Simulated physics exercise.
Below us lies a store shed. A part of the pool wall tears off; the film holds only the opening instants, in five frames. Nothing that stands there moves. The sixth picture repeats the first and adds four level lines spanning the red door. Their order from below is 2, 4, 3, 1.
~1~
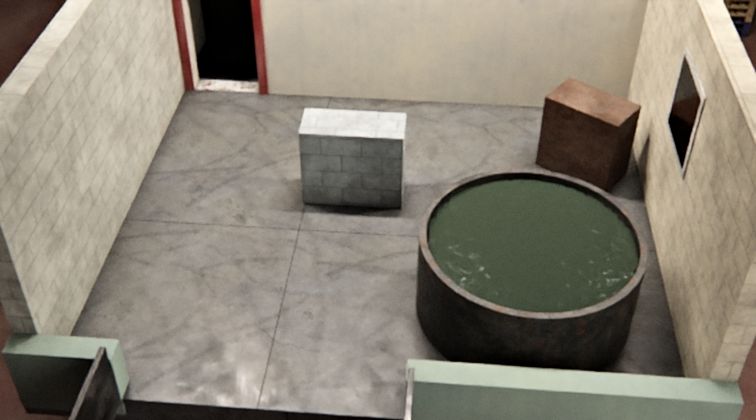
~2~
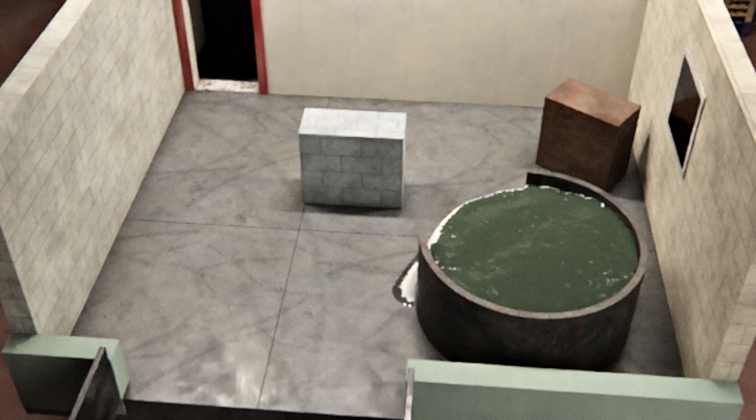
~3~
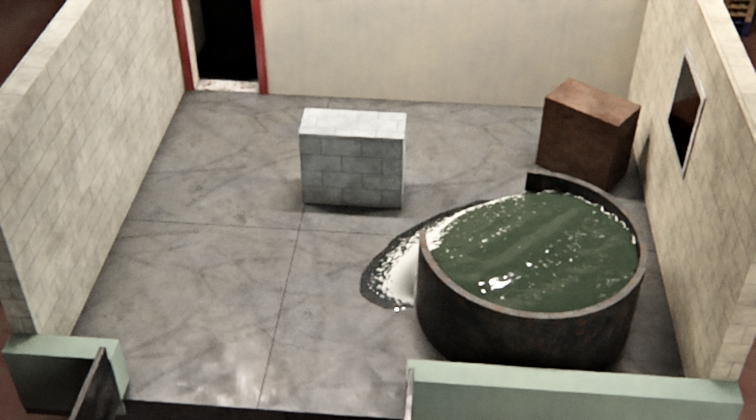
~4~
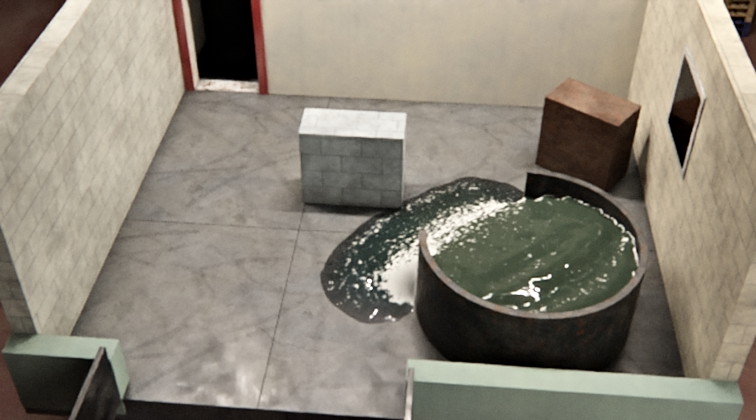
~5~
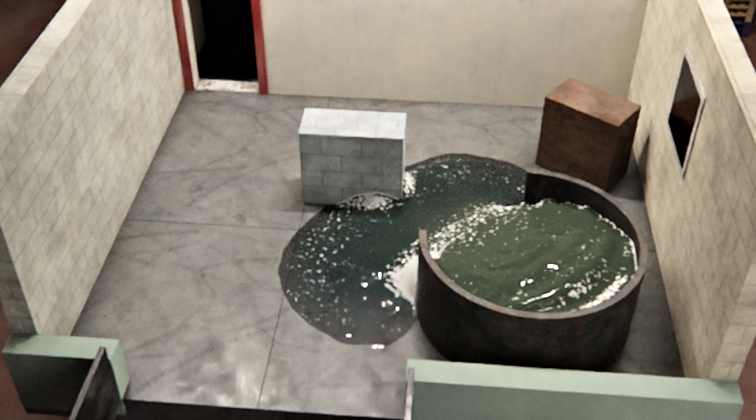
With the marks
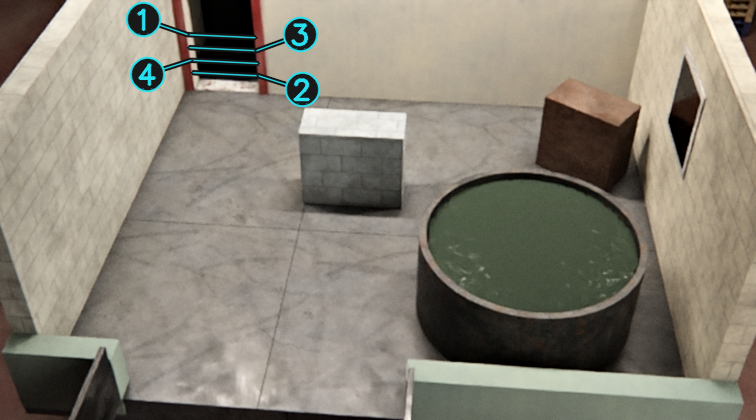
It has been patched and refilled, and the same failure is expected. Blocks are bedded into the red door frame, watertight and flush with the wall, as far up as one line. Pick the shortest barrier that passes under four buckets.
2 will do.
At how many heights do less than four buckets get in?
All of them.
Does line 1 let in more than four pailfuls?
No.
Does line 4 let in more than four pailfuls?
No, that is safe.
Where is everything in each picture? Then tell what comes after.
Water in the pool at rest, its middle at (531, 243); foot of the red doorway at (227, 91); open gate at (262, 345).
Water covers 2 % of the ground and shows as far out as (418, 276).
Water covers 5 % of the ground and shows as far out as (371, 293).
Water covers 11 % of the ground and shows as far out as (331, 286).
Water covers 20 % of the ground and shows as far out as (288, 271).
On the marked copy, 1 at (221, 36); 2 at (225, 74); 3 at (222, 49); 4 at (224, 61); from the bottom up 2, 4, 3, 1.
With 1, nothing gets over.
With 2, a splash gets over, under a bucket.
With 3, nothing gets over.
With 4, nothing gets over.
